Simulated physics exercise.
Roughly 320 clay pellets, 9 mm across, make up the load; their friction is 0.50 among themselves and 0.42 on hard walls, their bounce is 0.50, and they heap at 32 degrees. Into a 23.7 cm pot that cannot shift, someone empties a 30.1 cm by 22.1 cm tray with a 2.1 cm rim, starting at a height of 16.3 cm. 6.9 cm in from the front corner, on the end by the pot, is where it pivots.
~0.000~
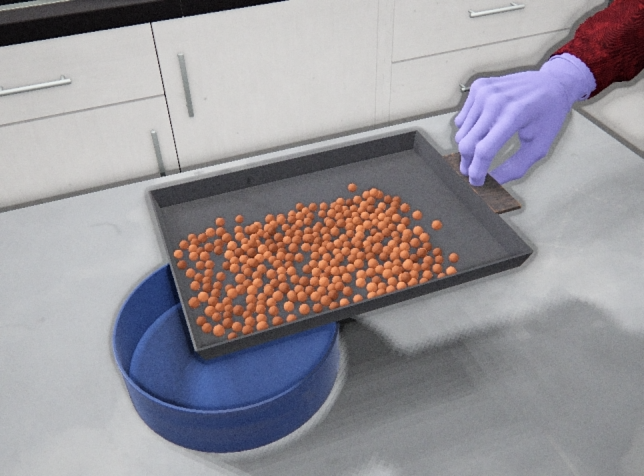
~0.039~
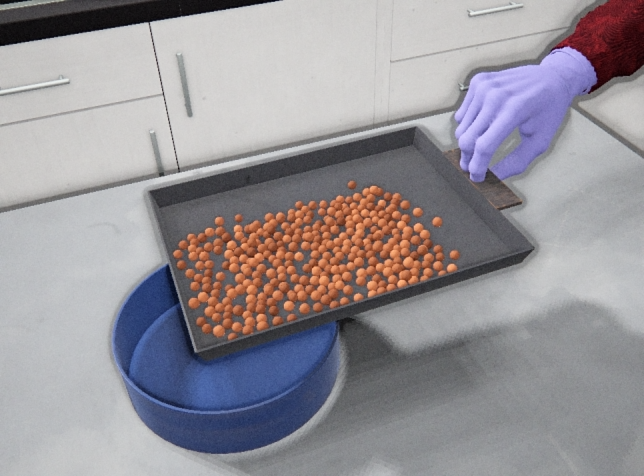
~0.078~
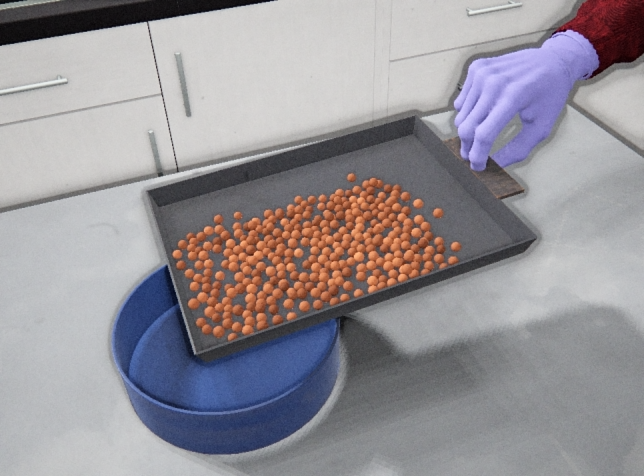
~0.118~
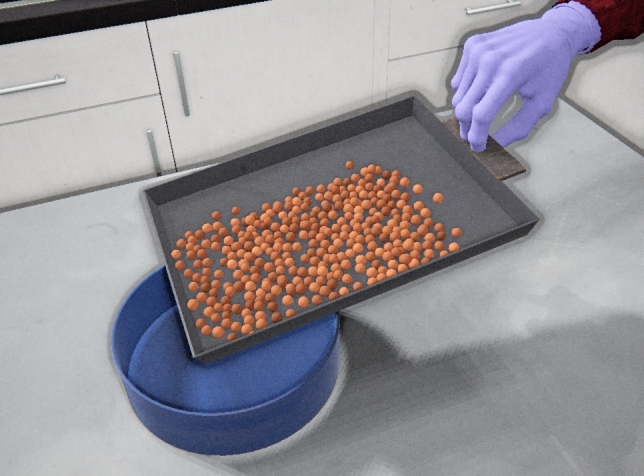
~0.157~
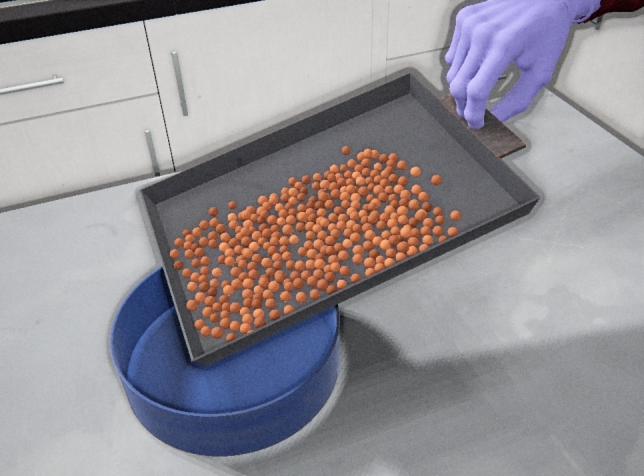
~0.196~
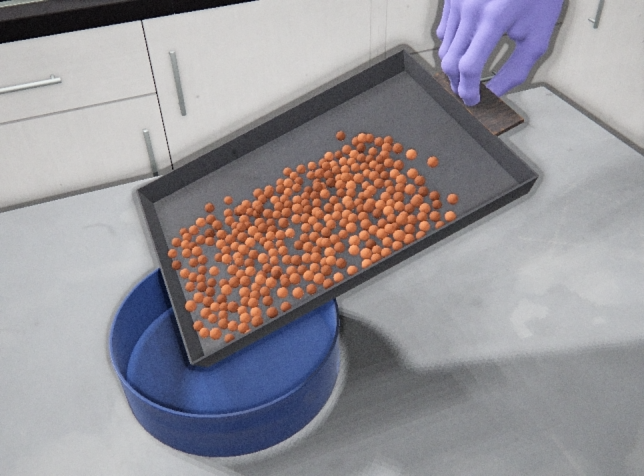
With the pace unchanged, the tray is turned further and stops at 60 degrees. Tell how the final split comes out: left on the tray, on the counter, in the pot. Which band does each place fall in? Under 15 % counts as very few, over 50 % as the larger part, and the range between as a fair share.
Left on the tray: The larger part. Counter: A fair share. Pot: Very few.
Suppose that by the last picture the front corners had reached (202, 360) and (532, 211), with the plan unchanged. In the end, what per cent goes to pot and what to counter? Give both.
Pot 0; counter 5.
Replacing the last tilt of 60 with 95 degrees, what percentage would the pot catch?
Roughly 30 percent.
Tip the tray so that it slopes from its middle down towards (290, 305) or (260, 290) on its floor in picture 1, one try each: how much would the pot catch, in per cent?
That would be close to 0 per cent, then close to 0 per cent.
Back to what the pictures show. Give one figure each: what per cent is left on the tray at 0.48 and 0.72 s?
100 then 80.
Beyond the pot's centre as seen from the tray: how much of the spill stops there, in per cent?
About 100 per cent.
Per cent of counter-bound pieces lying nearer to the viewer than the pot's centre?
Share: Roughly 90 %.
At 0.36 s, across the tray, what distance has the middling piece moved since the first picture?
2 cm.
Then, at 0.36 s, tilt 40 degrees; the tray holds 100 %, the pot 0 %.
After 0.48 s, tilt 55 degrees; the tray holds 100 %, the pot 0 %.
After 0.72 s, tilt 60 degrees; the tray holds 80 %, the pot 0 %.
In the end, at 1.7 s, tray 70 %, counter 25 %, pot 5 %.
